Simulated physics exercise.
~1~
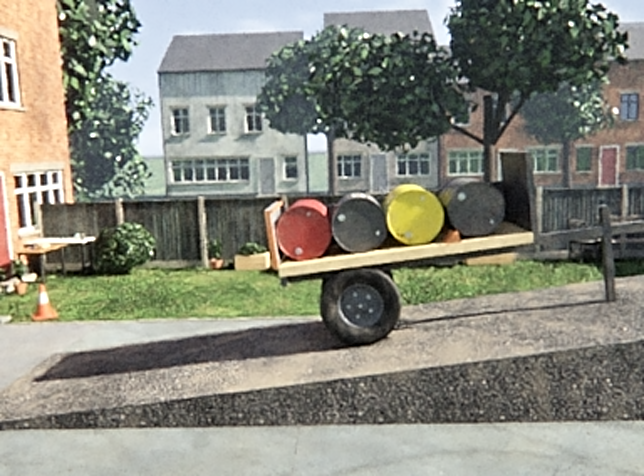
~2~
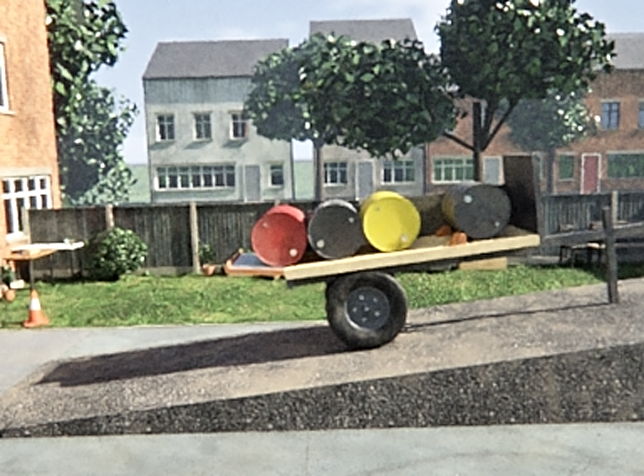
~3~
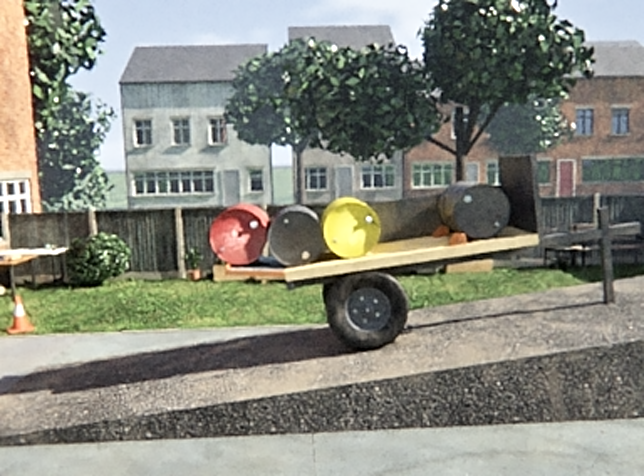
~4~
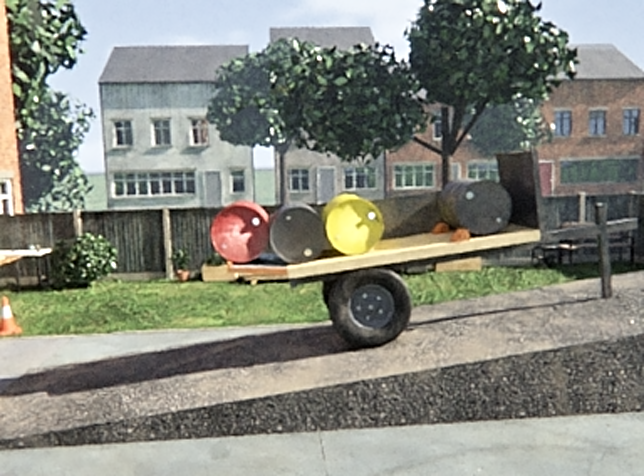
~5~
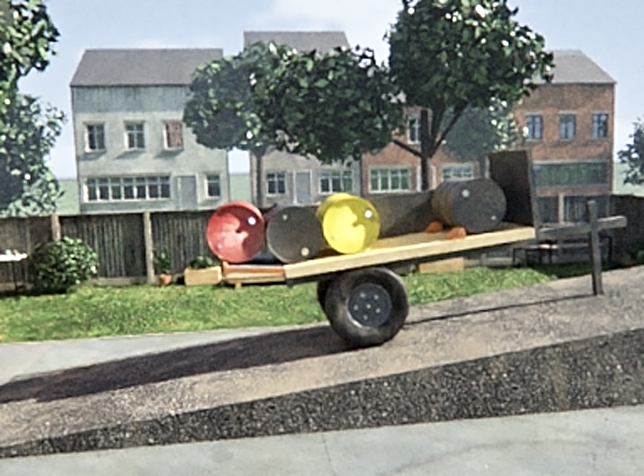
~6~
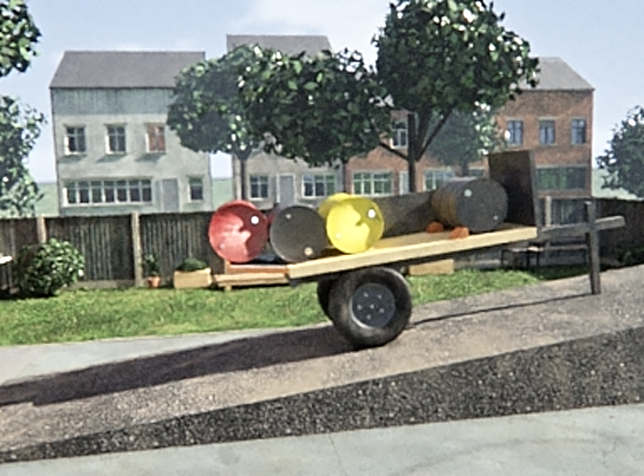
A camera drifts slowly around a flatbed trailer parked on sloping ground, seen from the side, with a fence, trees and houses behind it. Four drums lie on the bed with their ends facing us, red at the left, then dark, yellow and dark. The tailgate at the low left end swings down, and the red, first dark and yellow drums roll left while the last stays near an orange chock. The red drum stops on the lowered gate, with the dark and yellow ones resting behind it. All four remain aboard at the end.
